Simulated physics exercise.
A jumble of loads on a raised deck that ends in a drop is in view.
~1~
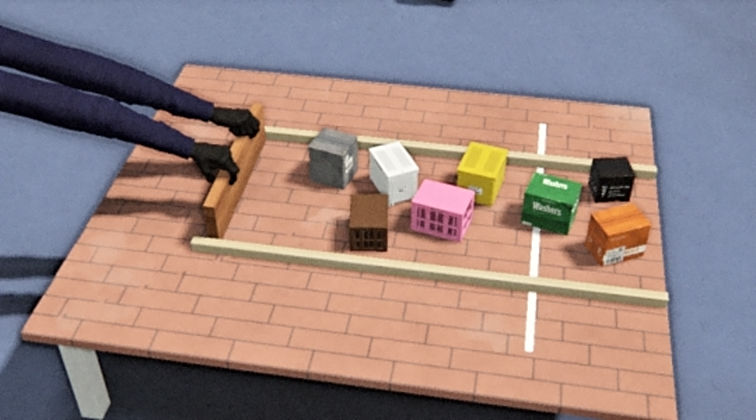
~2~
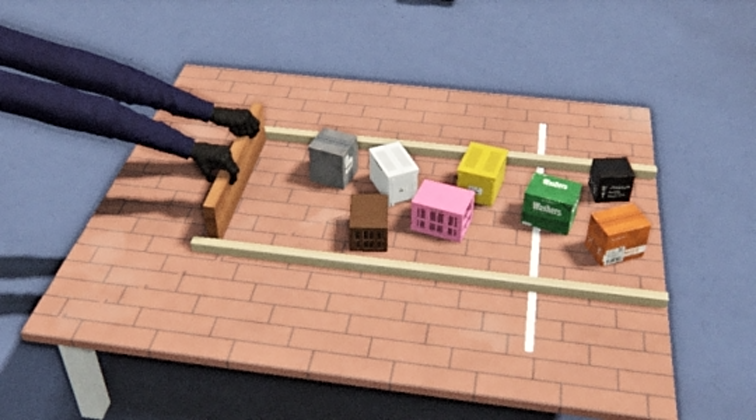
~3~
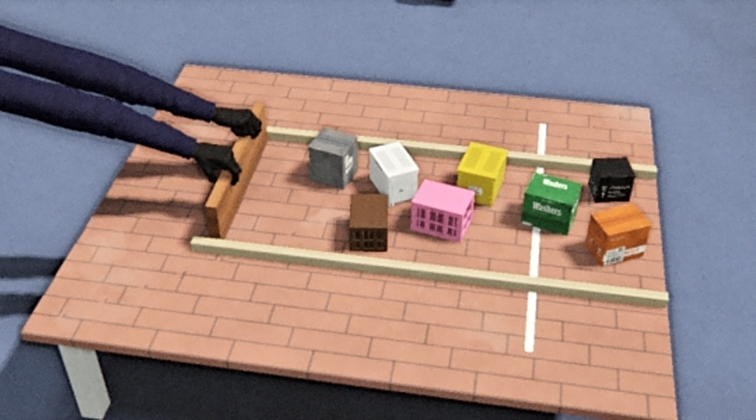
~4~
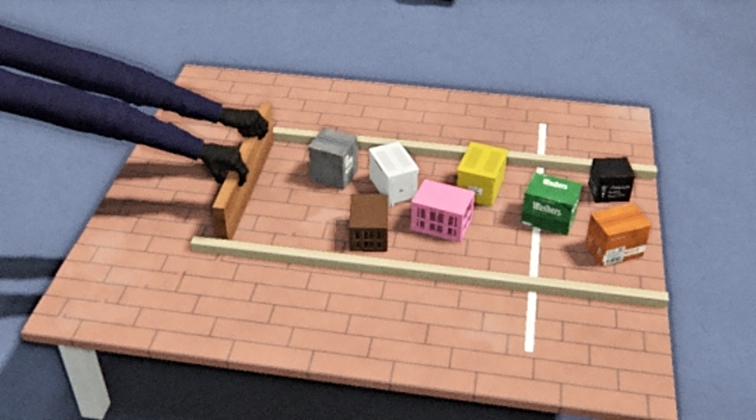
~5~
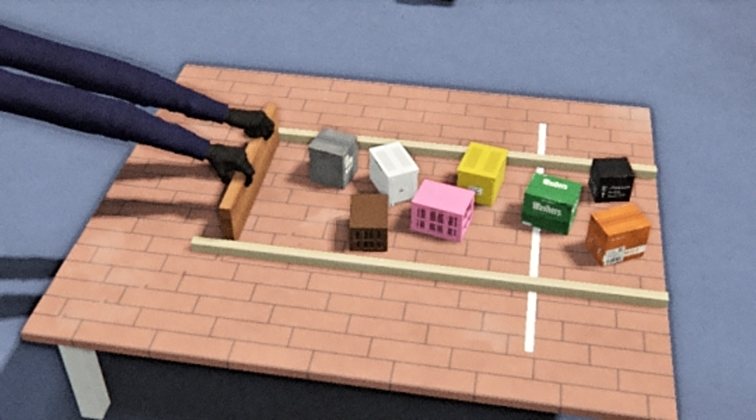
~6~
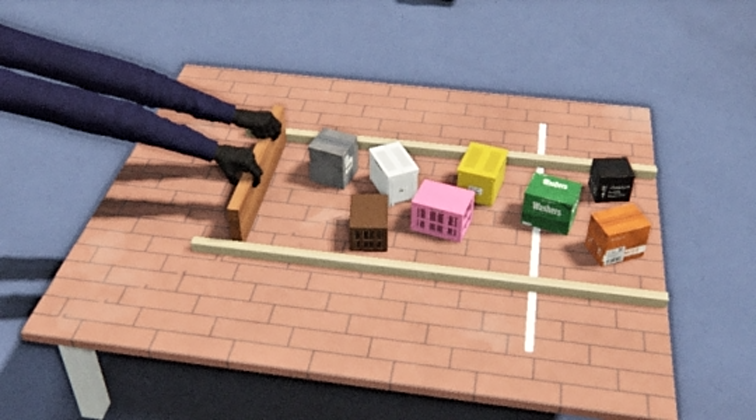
Gloved hands sliding a wooden plank slowly right between two rails on a brick-patterned table, while colourful boxes and crates stay still.
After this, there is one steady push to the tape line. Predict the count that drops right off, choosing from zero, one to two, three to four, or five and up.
You'd find the ones that came down come in at a one or two here.
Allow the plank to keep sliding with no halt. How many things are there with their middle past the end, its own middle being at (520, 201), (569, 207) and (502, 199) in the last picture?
By position: 0 / 3 / 0.
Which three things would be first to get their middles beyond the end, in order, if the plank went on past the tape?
Earliest first: The black box, then the green box, then the yellow tote.
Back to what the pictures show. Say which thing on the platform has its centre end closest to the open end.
Nearest at the end: The green box.
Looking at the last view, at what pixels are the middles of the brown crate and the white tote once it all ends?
Around (555, 245) and around (596, 193).
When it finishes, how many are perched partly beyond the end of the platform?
I get 1.
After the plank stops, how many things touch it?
So the total is 2.
A little later, none off yet; orange parcel at rest near (617, 235); black box at rest near (611, 180); green box at rest near (551, 204).
When it is over, the number that fall off is one or two; down, black box.
